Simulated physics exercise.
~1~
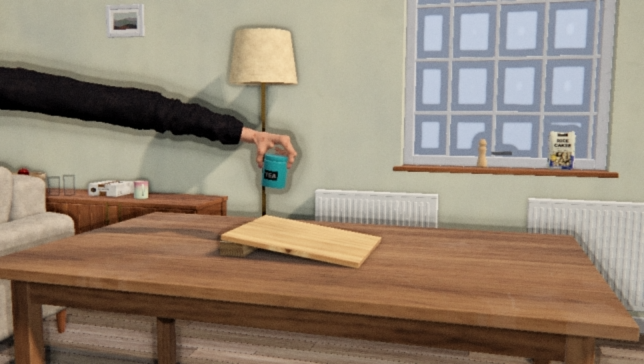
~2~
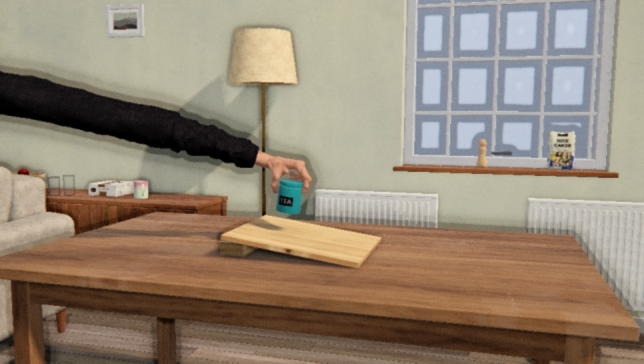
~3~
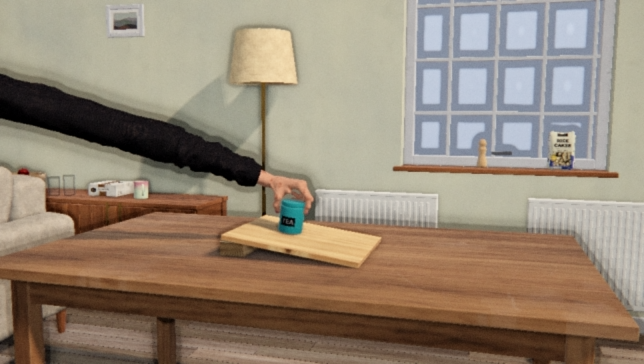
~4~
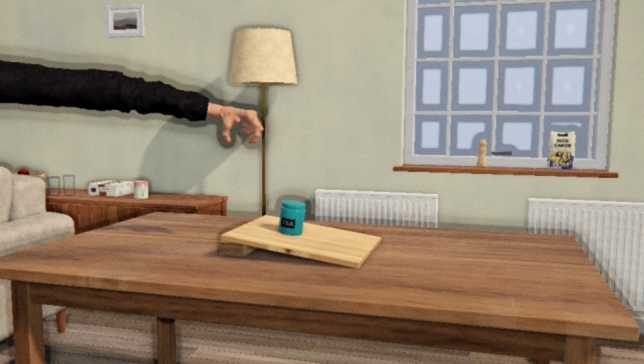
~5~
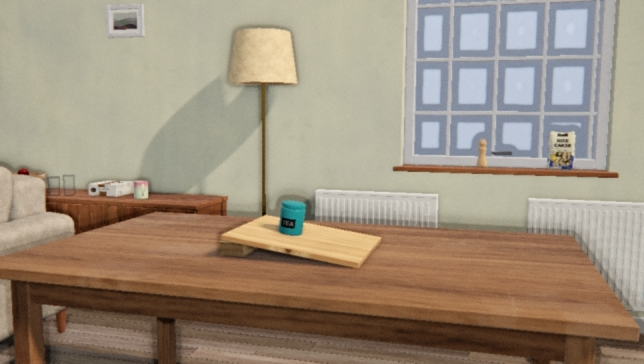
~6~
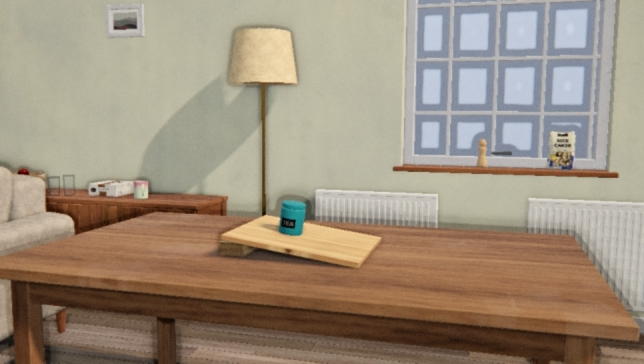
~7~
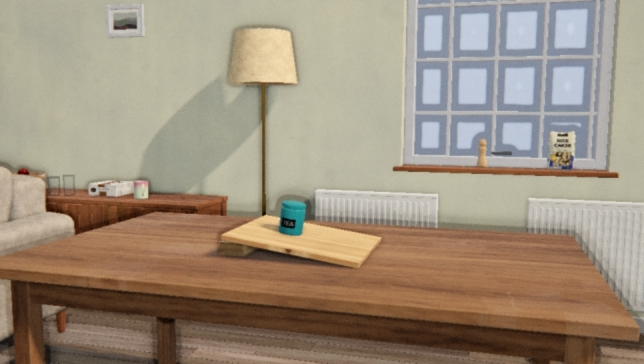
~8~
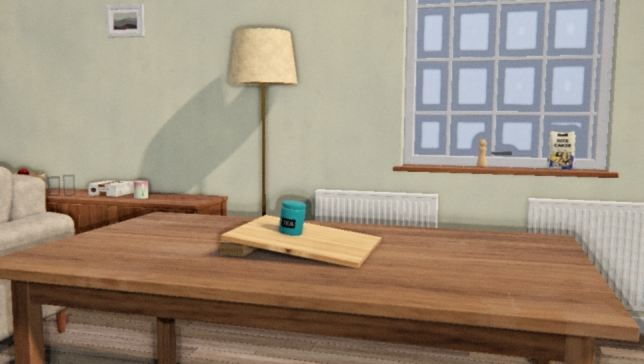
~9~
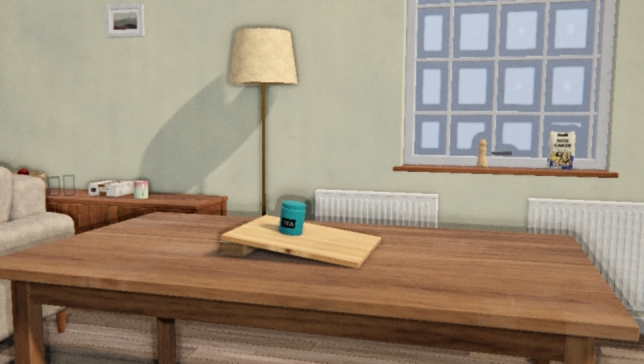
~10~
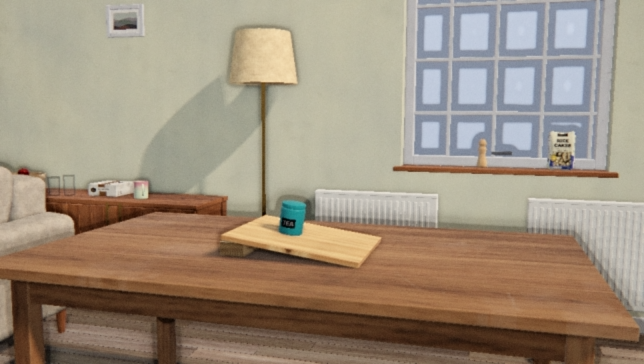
A turquoise jar hangs from a hand at the end of a black-sleeved arm, which reaches in from the left over a brown wooden table in a living room seen from across the tabletop. Below it, a pale wooden board lies propped up at its left end, sloping down to the right, with a floor lamp, sideboard, radiators and gridded window behind. The hand carries the jar right and down, slightly tilted, and sets it on the board. The fingers let go and the arm withdraws to the left. The jar stays standing on the sloping board, quite still.
